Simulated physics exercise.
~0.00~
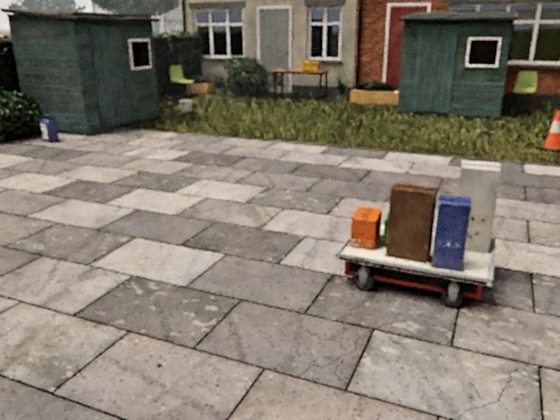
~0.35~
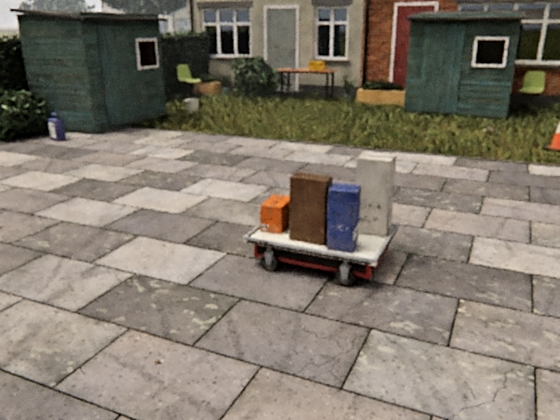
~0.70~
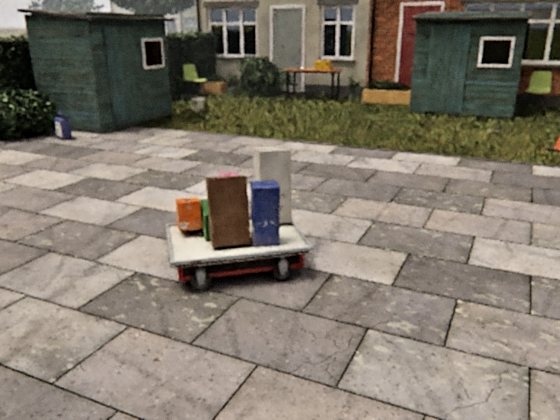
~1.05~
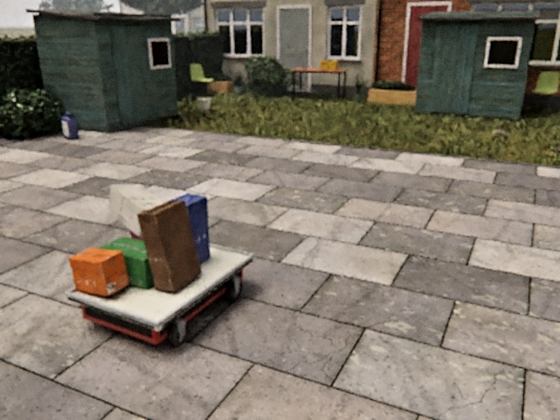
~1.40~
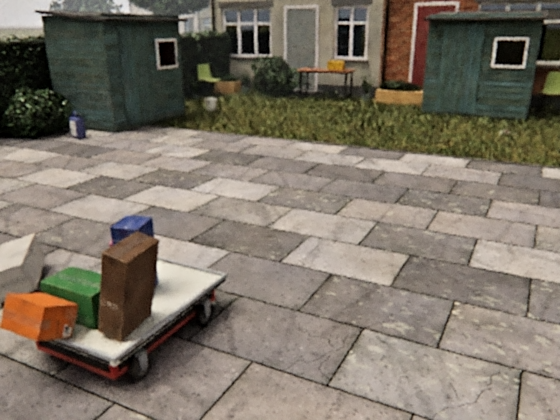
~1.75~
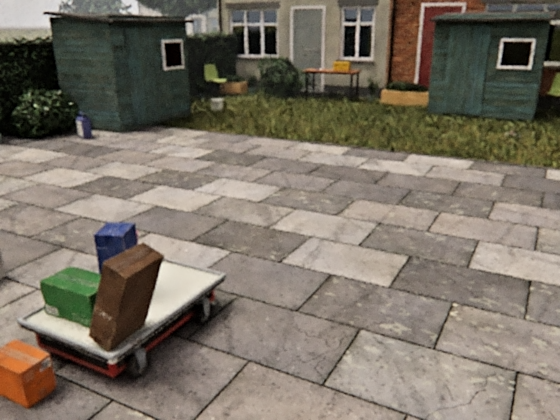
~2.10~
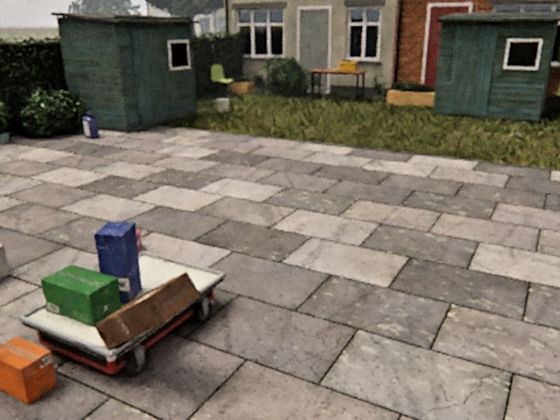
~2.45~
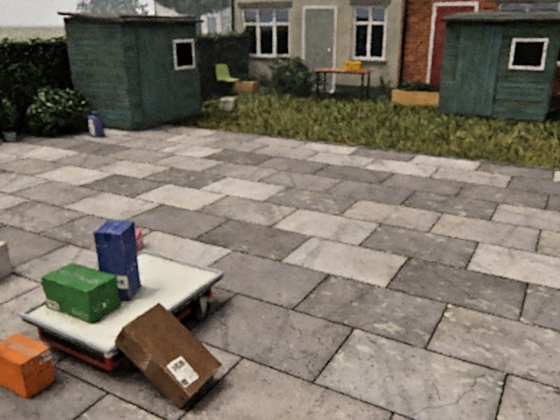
A flat white cart with a red frame and dark wheels stands on a grey paved yard, seen from slightly above, with green sheds, grass and houses behind. It carries orange, brown, green, blue and white boxes, and a small pink one mostly hidden. The cart rolls left, then curves towards the viewer as the white box topples and falls off the far side. The orange parcel tips off the near corner onto the paving as the cart stops at lower left. The brown box then topples and slides off the right side, leaving the green and blue boxes aboard.
